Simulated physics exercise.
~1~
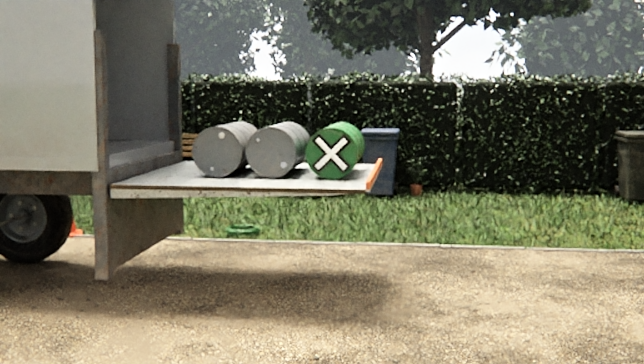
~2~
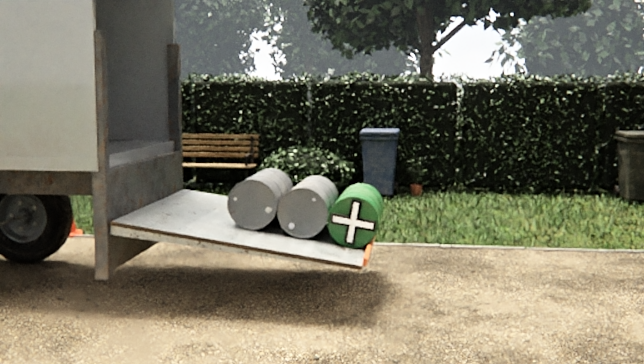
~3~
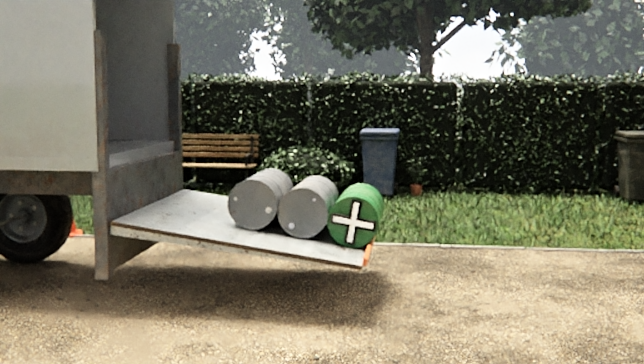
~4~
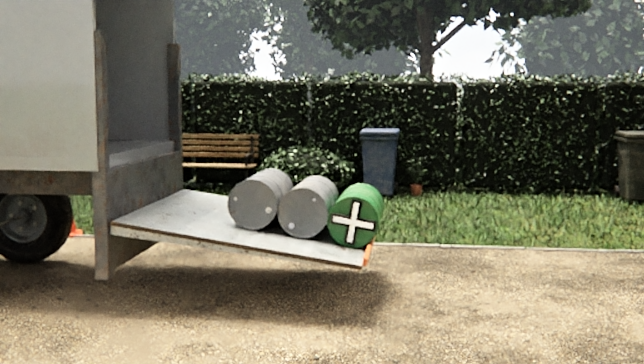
A lorry's tail platform, carrying two grey drums and a green one marked with a white cross, sank and tilted down to the right. The drums rolled a little towards its lower edge and then stayed still together, all three still aboard.
